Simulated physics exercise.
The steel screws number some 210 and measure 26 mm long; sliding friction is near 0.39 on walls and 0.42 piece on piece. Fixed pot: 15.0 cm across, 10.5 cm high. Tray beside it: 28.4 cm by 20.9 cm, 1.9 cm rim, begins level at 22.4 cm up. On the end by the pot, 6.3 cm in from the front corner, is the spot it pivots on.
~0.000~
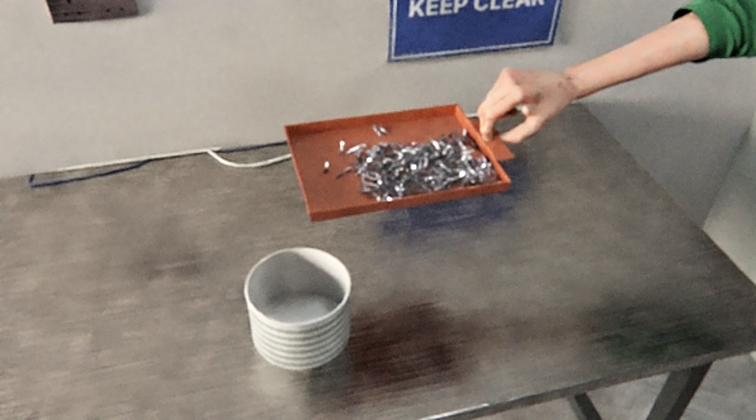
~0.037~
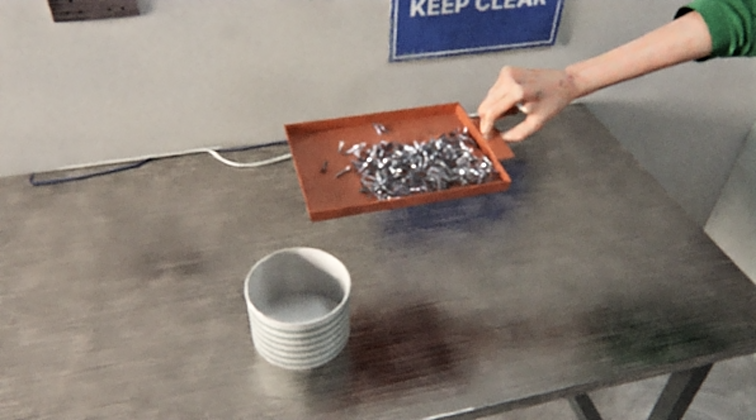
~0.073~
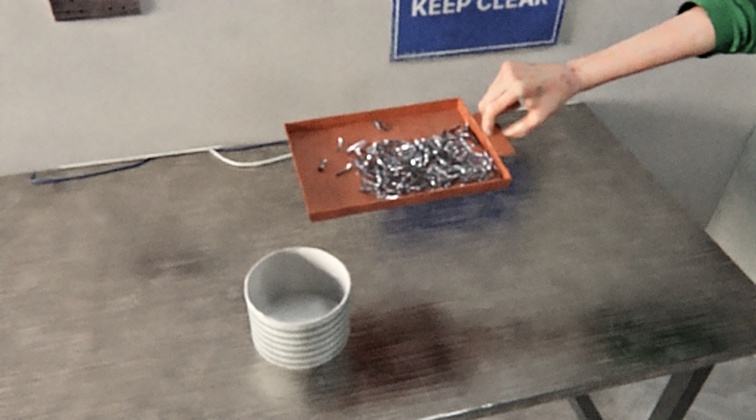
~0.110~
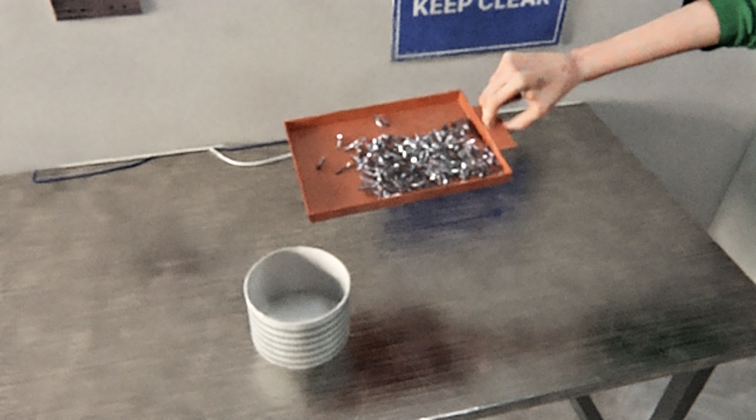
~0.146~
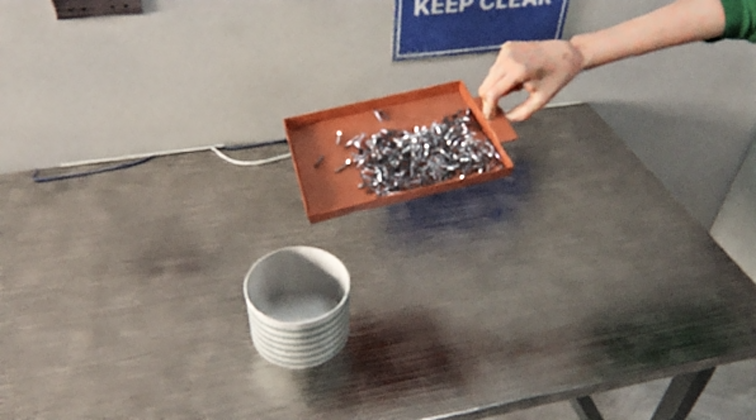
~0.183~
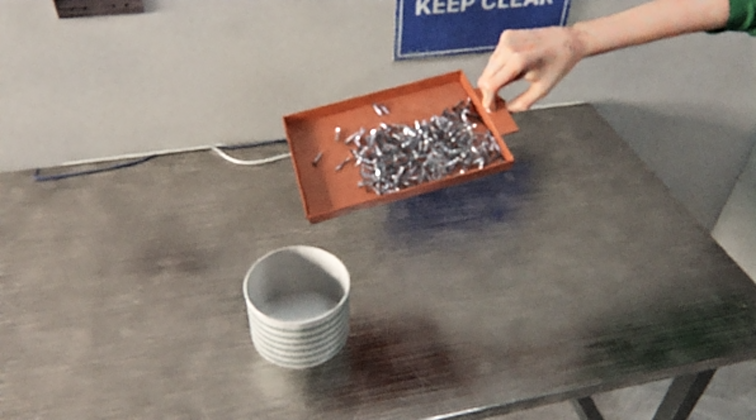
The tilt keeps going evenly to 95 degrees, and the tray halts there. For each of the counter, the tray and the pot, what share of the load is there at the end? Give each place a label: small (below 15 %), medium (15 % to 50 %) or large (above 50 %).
Shares by place: Counter small, tray small, pot large.
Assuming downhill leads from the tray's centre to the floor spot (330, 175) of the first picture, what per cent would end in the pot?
The share would be about 35 percent.
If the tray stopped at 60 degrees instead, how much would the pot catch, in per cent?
Then about 60 per cent.
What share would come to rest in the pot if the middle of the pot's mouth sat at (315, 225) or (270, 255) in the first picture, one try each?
In order, about 0 and about 35 per cent.
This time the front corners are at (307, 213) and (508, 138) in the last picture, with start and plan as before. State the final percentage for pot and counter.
That works out as pot 40 and counter 60.
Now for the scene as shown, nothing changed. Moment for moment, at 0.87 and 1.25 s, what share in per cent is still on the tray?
About 40, 0.
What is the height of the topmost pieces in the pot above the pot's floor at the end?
About 3.0 centimetres.
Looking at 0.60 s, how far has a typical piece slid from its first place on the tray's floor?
It has moved some 8 cm from its start.
After 0.60 s, tilt 52 degrees; the tray holds 100 %, the pot 0 %.
Then, at 0.87 s, tilt 79 degrees; the tray holds 40 %, the pot 25 %.
Then, at 1.25 s, tilt 95 degrees; the tray holds 0 %, the pot 90 %.
By 2.3 s all is still; counter 5 %, tray 0 %, pot 95 %.
